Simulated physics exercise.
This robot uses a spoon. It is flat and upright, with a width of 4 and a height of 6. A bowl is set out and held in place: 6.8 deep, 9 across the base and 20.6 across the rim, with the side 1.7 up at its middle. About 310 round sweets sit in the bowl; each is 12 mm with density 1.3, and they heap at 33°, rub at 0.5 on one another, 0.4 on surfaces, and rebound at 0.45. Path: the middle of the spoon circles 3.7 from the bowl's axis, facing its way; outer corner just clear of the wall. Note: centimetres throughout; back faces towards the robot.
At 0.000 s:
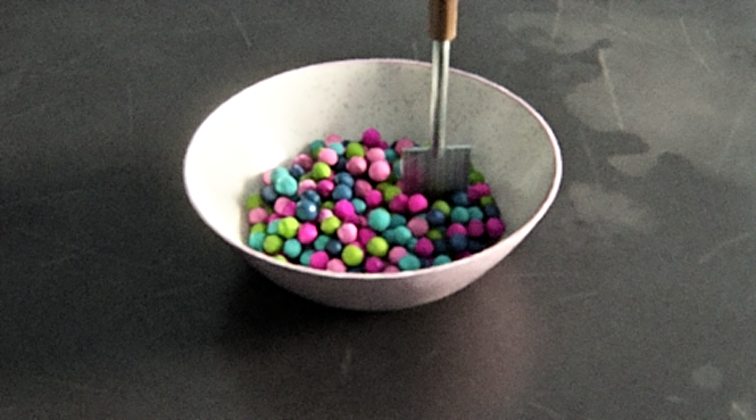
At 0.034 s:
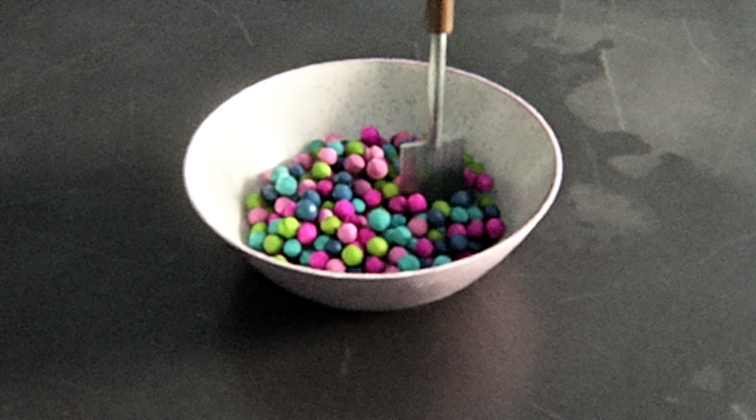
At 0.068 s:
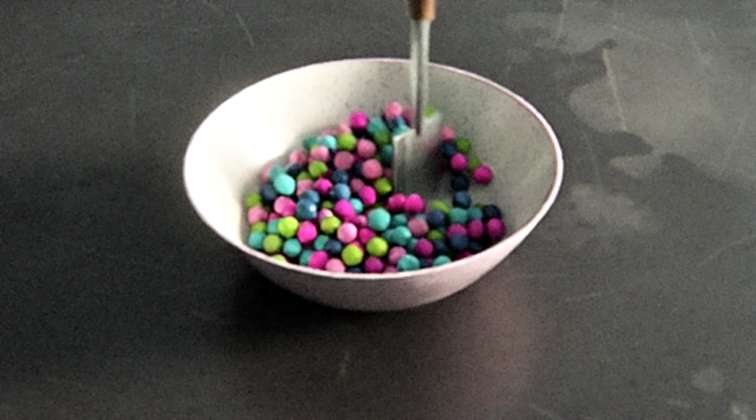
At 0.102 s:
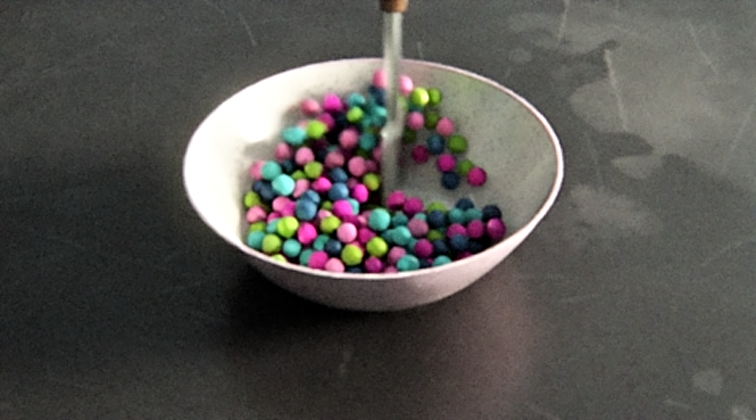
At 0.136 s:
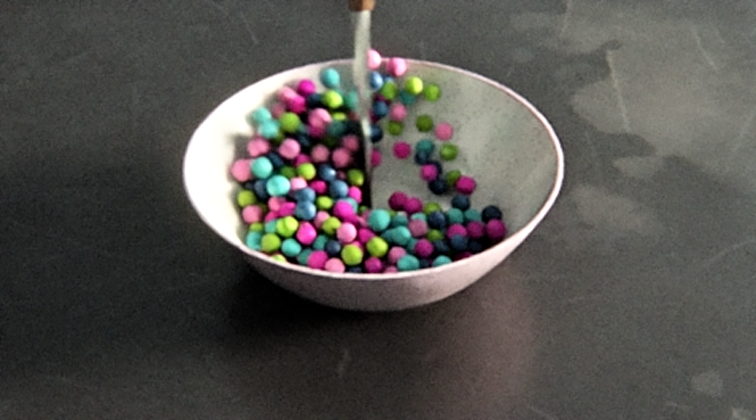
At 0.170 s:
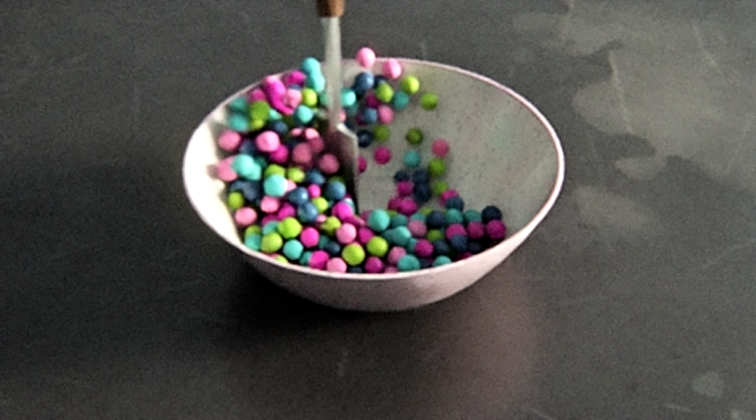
A wide white bowl, seen from above at an angle on a dark, scuffed grey surface, holds a heap of small round balls in pink, magenta, lime green, teal and navy. A flat metal blade with a wooden handle stands upright among them, right of centre. It sweeps leftward around the bowl's far side, turning and pushing balls up the back and left walls, while the camera stays still.
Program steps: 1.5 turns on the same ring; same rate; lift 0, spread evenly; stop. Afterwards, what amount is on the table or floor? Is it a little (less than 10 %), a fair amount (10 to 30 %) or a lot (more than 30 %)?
A little, less than 10 %.
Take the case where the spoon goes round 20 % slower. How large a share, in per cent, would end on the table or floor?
Roughly 0 per cent.
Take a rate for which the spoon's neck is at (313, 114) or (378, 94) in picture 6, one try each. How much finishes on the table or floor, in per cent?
Some 20 and 0 per cent respectively.
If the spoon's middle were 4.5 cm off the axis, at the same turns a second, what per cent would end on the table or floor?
It would be near 20 per cent.
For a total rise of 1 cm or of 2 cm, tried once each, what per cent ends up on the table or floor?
First try about 5 per cent, second about 5 per cent.
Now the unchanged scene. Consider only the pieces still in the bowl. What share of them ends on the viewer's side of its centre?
Estimate: Some 55 %.
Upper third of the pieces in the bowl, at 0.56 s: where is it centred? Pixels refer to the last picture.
Centre estimate: (398, 130).
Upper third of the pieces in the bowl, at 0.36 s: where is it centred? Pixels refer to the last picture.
About (415, 243).
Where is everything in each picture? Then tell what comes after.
Spoon neck at (438, 125), 0° round; upper third of the load around (374, 205), from x 255 to 495, top at y 140; 312 in the bowl, in the first picture.
Spoon neck at (435, 118), 12° round; upper third of the load around (374, 201), from x 255 to 495, top at y 135, in the second picture.
Spoon neck at (418, 104), 40° round; upper third of the load around (374, 171), from x 255 to 495, top at y 115, in the third picture.
Spoon neck at (392, 95), 68° round; upper third of the load around (355, 154), from x 250 to 495, top at y 80, in the fourth picture.
Spoon neck at (362, 94), 96° round; upper third of the load around (330, 142), from x 245 to 495, top at y 60, in the fifth picture.
Spoon neck at (334, 101), 124° round; upper third of the load around (295, 138), from x 230 to 495, top at y 60; 312 in the bowl, in the sixth picture.
By 0.36 s, 284° round, highest piece 8 above the table; 302 in the bowl, 7 on the table or floor, 3 in flight or on the tool.
By 0.56 s, 84° round, highest piece 8 above the table; 298 in the bowl, 13 on the table or floor, 1 in flight or on the tool.
By 0.85 s, 180° round, highest piece 7 above the table; 292 in the bowl, 20 on the table or floor.
By 1.55 s, 180° round, highest piece 6 above the table; 292 in the bowl, 20 on the table or floor.
Final count, 292 in the bowl, 20 on the table or floor. That is 6 % on the table or floor.
